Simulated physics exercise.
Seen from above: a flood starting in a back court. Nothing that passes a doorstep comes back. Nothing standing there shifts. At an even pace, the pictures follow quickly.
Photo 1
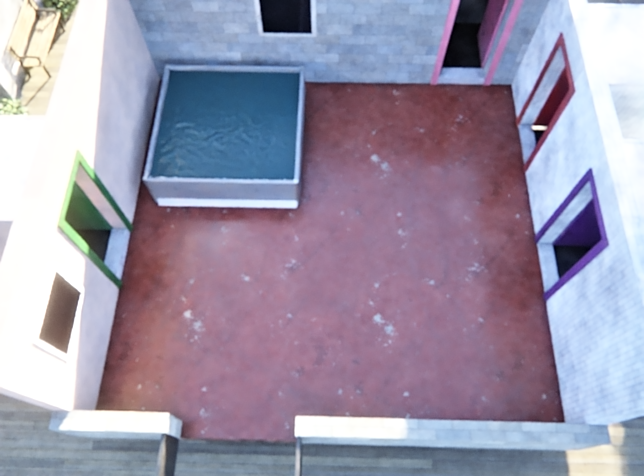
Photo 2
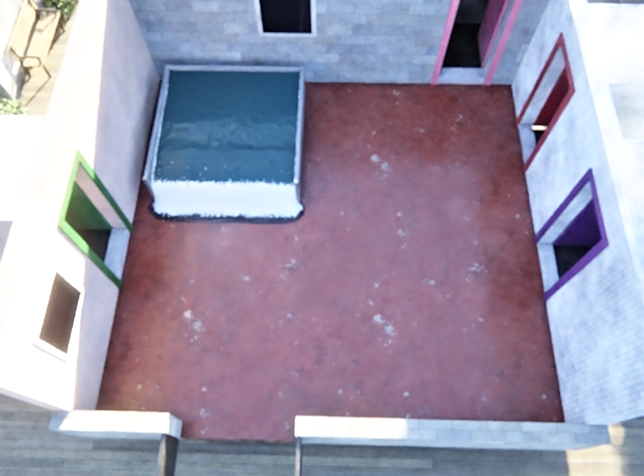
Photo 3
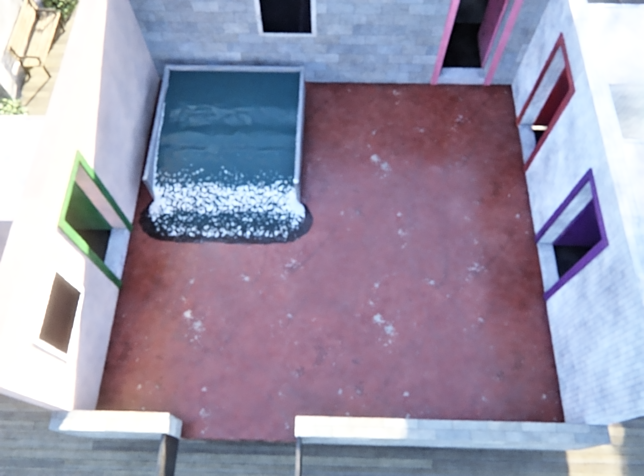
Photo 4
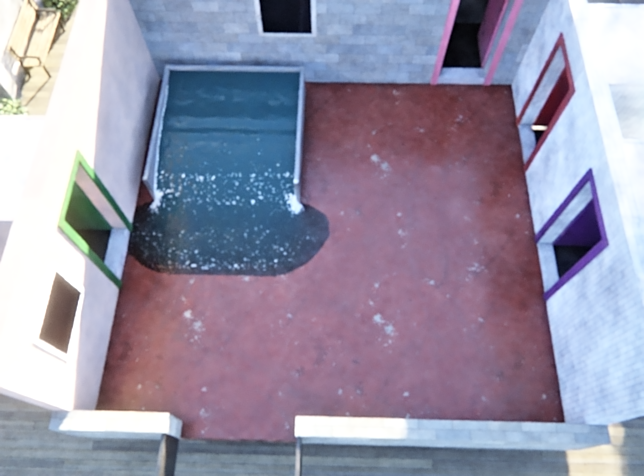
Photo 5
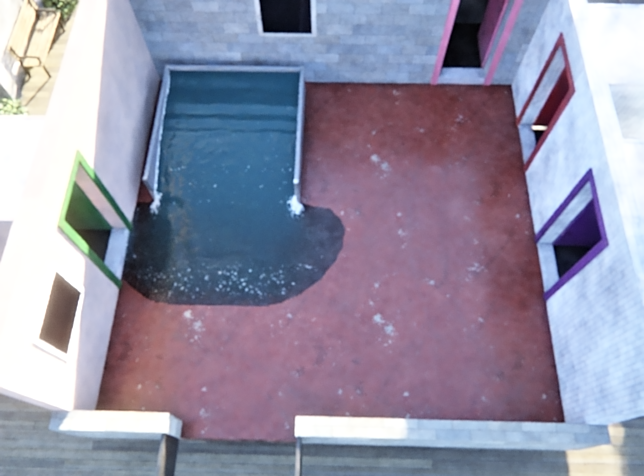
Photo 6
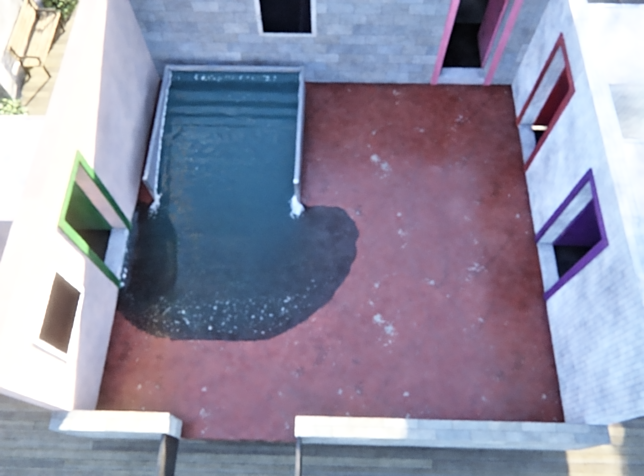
Dark blue-green water pours from the front of a raised open tank in the upper left of a walled, red-floored courtyard seen from above. A green-framed opening is at left, red and purple ones at right, a pink doorway at top right. The tank's front wall gives way to white froth, and water spreads forward and rightward in a rounded, speckled sheet, the camera still.
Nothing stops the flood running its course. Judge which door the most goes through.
The most goes through the purple door.
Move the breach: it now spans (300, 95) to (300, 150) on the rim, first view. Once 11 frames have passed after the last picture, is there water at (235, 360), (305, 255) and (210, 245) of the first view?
The first spot is left untouched, the second is left untouched and the third is left untouched.
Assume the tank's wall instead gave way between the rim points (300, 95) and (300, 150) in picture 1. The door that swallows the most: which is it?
It's the door marked red.
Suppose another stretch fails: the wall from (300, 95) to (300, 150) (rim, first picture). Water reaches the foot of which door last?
My pick is the green one.
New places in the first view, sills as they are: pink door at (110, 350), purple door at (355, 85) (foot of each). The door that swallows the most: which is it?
I'd go with the door marked pink.
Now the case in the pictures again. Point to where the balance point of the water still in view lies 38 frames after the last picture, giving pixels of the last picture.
Close to (296, 292).
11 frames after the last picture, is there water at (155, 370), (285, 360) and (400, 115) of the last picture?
Well, in the order you listed them: Inundated, next inundated, last not wetted.
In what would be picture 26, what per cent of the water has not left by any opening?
Estimate: Near 80 %.
A moment on, water covers 35 % of the floor; green door wet at the sill, nothing in, pink door not reached, red door not reached, purple door not reached.
Next, water covers 45 % of the floor; green door wet at the sill, nothing in, pink door not reached, red door not reached, purple door not reached.
Then, water covers 50 % of the floor; green door wet at the sill, nothing in, pink door not reached, red door not reached, purple door not reached.
Later, water covers 65 % of the floor; green door wet at the sill, nothing in, pink door not reached, red door wet at the sill, nothing in, purple door wet at the sill, nothing in.
In the end, water covers 95 % of the floor; green door wet at the sill, nothing in, pink door wet at the sill, nothing in, red door wet at the sill, nothing in, purple door some in; the purple door has let in the most.
